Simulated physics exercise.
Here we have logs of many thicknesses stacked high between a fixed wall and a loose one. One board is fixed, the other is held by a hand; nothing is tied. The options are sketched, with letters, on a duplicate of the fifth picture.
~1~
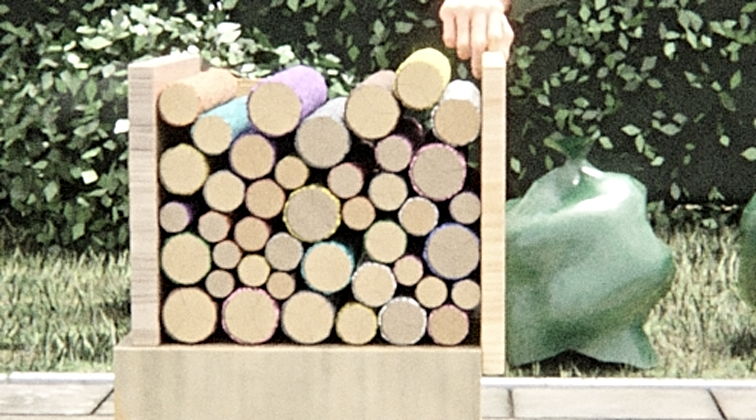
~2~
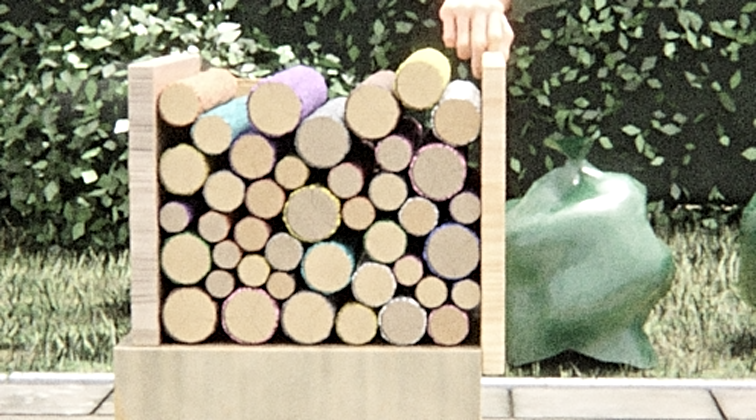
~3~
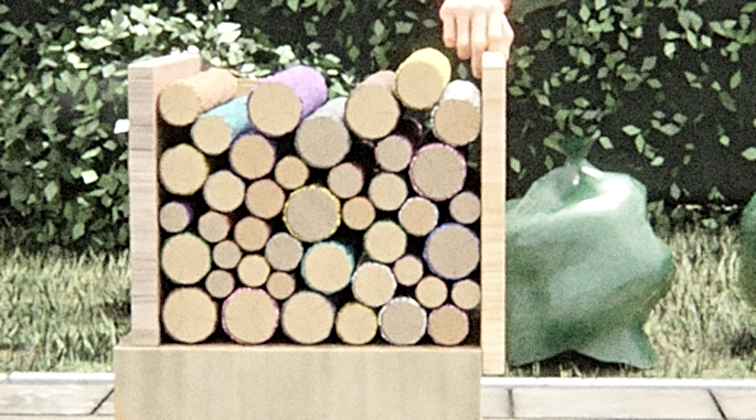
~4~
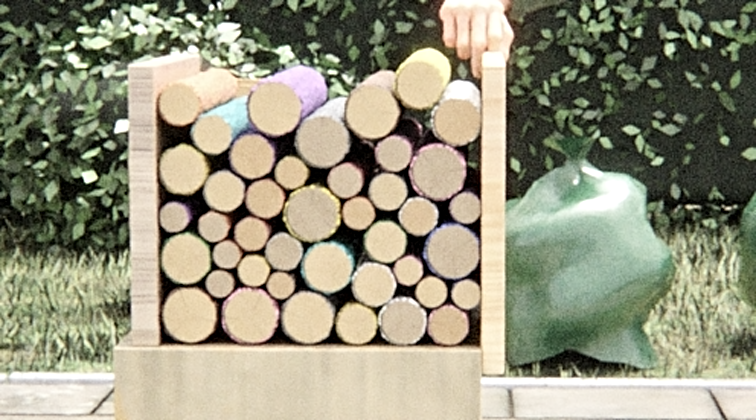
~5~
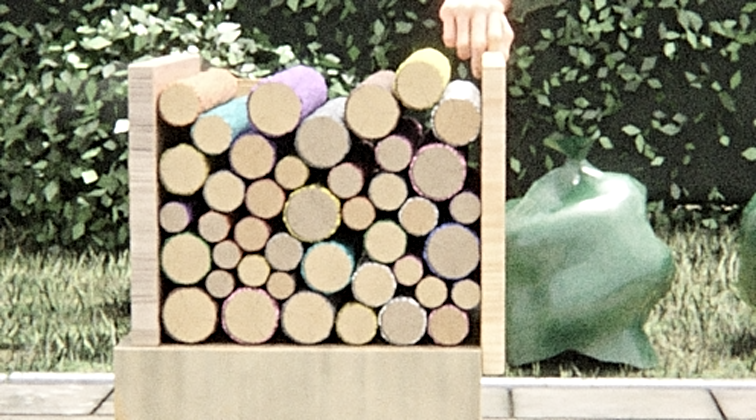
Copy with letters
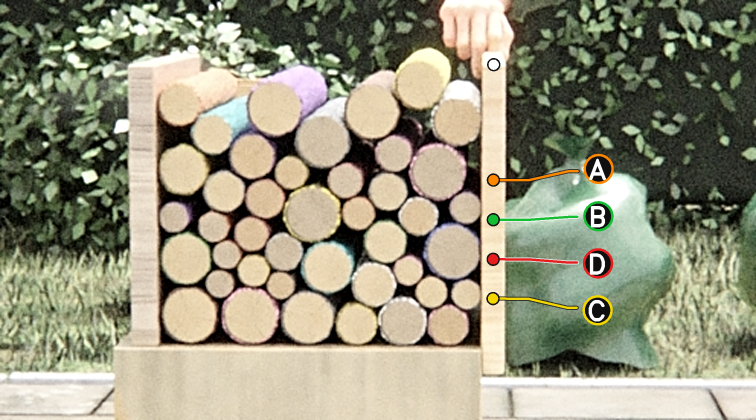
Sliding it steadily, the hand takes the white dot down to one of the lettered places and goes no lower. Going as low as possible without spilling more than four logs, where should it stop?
The lowest mark that will do is B.
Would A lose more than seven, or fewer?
At A, fewer than seven.
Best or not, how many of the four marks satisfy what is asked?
Two of them.
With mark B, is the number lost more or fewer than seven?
At B, fewer than seven.
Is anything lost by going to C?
Yes, at C.
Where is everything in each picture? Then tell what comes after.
In the first picture, a log (185, 259); a log (252, 234); a log (265, 199).
In the second picture, a log (265, 199); a log (291, 173).
In the third picture, a log (457, 121); a log (179, 103).
In the fourth picture, side board (493, 199); a log (190, 315).
In the fifth picture, a log (448, 326); a log (328, 267); a log (185, 259).
On the marked copy, A at (494, 180); B at (494, 220); C at (493, 298); D at (494, 259); the white dot at (494, 65).
With B. Early on, top of the board (482, 136).
Further on, top of the board (482, 216).
At the end, top of the board (482, 219), one out over the board.
As for the rest, A one out over the board; C more than four out over the board; D five out over the board.
